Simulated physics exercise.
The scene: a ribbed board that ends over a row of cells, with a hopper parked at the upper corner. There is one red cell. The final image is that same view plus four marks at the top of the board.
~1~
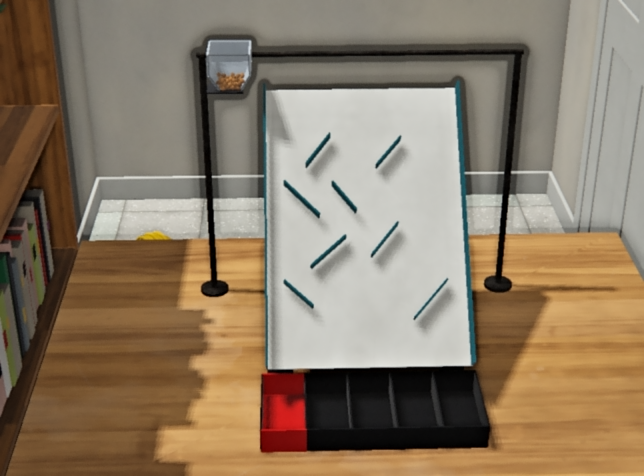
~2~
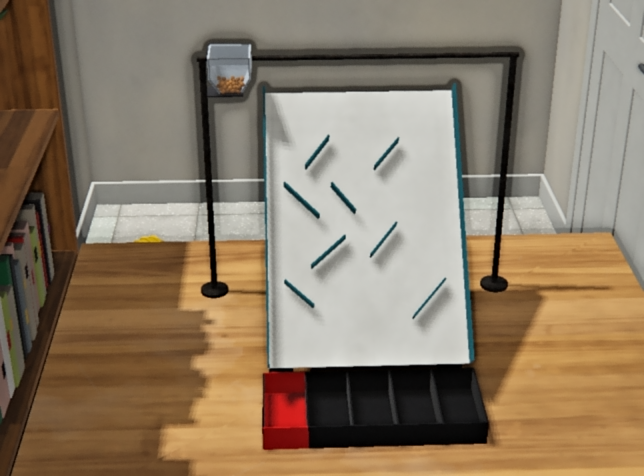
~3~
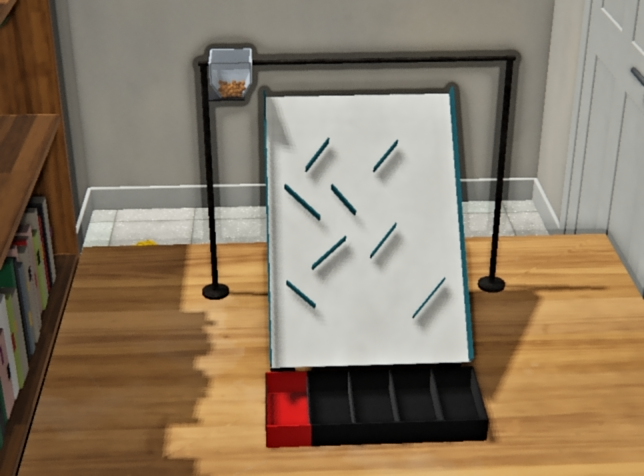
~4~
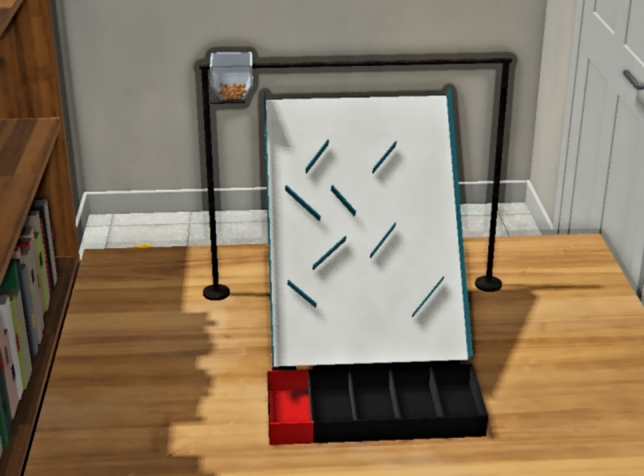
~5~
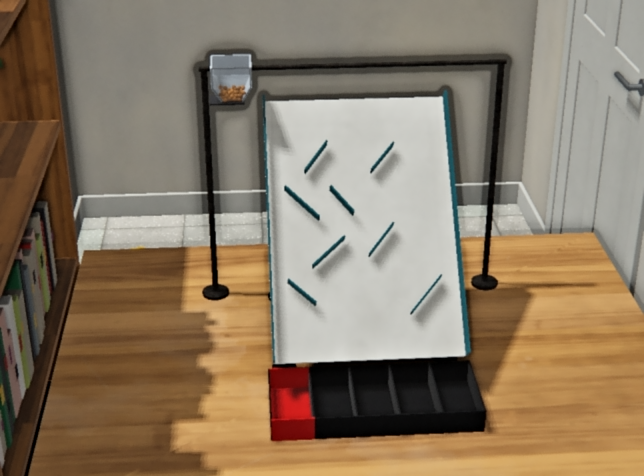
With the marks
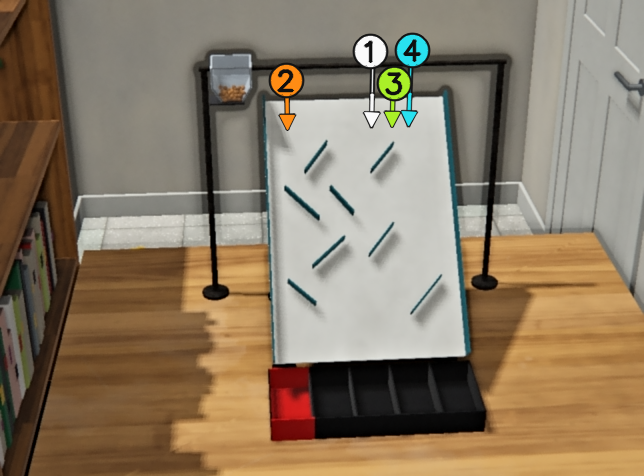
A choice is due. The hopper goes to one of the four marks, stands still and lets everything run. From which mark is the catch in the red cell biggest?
2 is best.
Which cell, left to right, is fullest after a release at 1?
It is the second one.
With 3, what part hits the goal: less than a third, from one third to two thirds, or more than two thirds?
Less than a third.
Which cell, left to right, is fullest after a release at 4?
The third.
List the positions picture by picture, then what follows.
Hopper at (230, 80), roasted chickpeas, door shut, in the first picture.
Ribs (306, 165) to (329, 135), (375, 165) to (399, 137), (284, 182) to (319, 214), in the second picture.
Ribs (332, 184) to (356, 211), (313, 266) to (346, 236), (371, 254) to (396, 223), in the third picture.
Ribs (288, 280) to (317, 304), (414, 314) to (444, 276), in the fourth picture.
Red cell at (293, 428), number 1 of 5 from the left, in the fifth picture.
On the marked copy, mark 1 meets the board at (371, 121); mark 2 meets the board at (287, 124); mark 3 meets the board at (392, 121); mark 4 meets the board at (408, 120).
With 1, a stray few in the red cell, nearly all in other cells.
With 2, about half in the red cell, about half in other cells, a stray few outside the box.
With 3, a stray few in the red cell, nearly all in other cells.
With 4, a stray few in the red cell, nearly all in other cells.
